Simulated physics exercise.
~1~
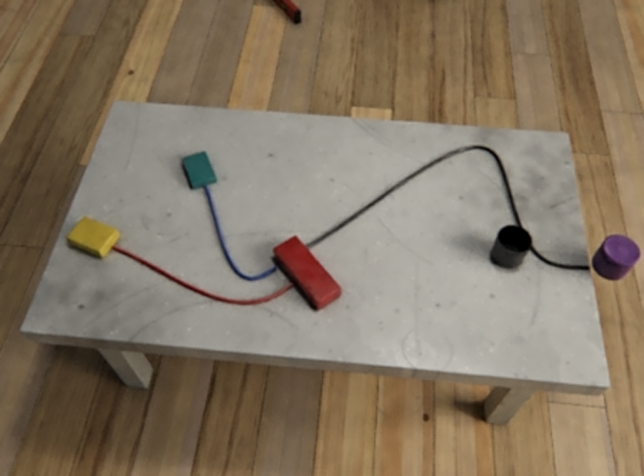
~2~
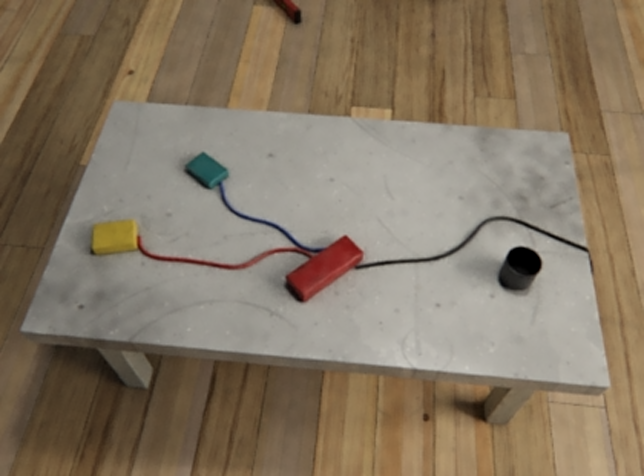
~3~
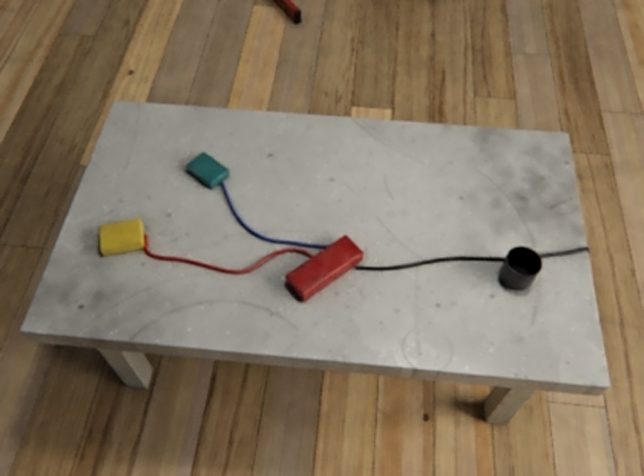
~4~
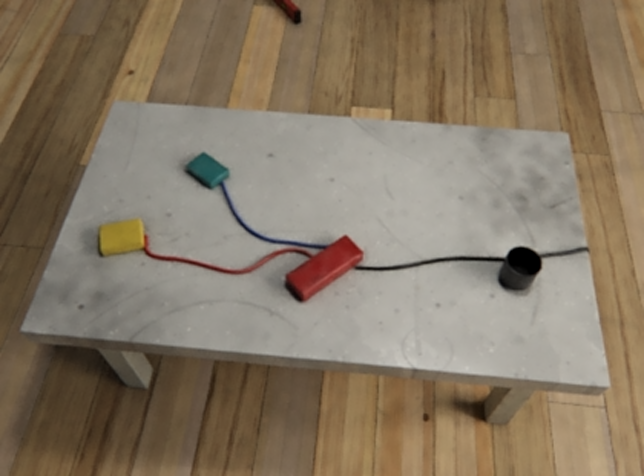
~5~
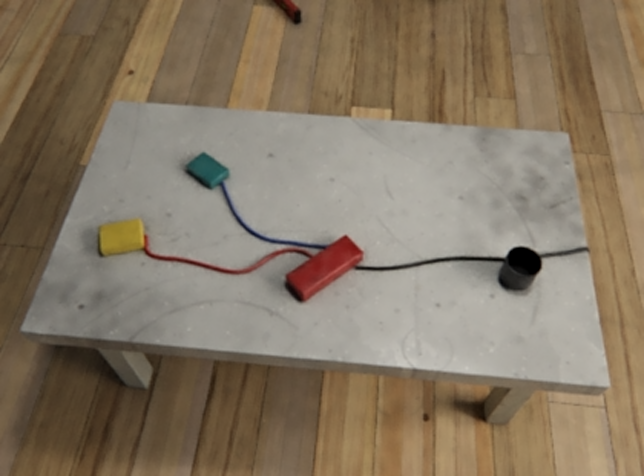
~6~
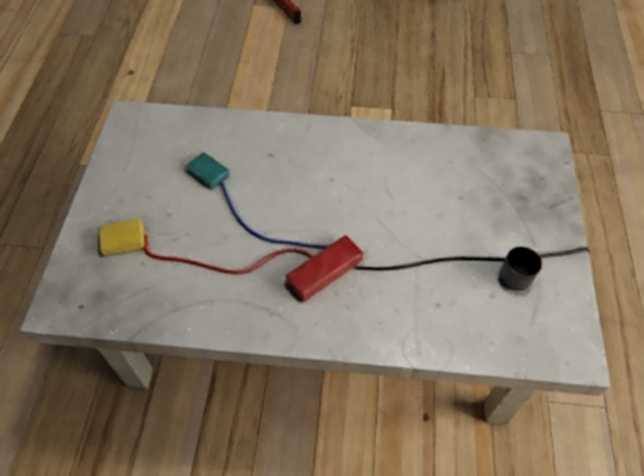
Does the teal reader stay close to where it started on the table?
Yes, the teal reader hardly stirs and ends almost where it began, near the upper left of the table.
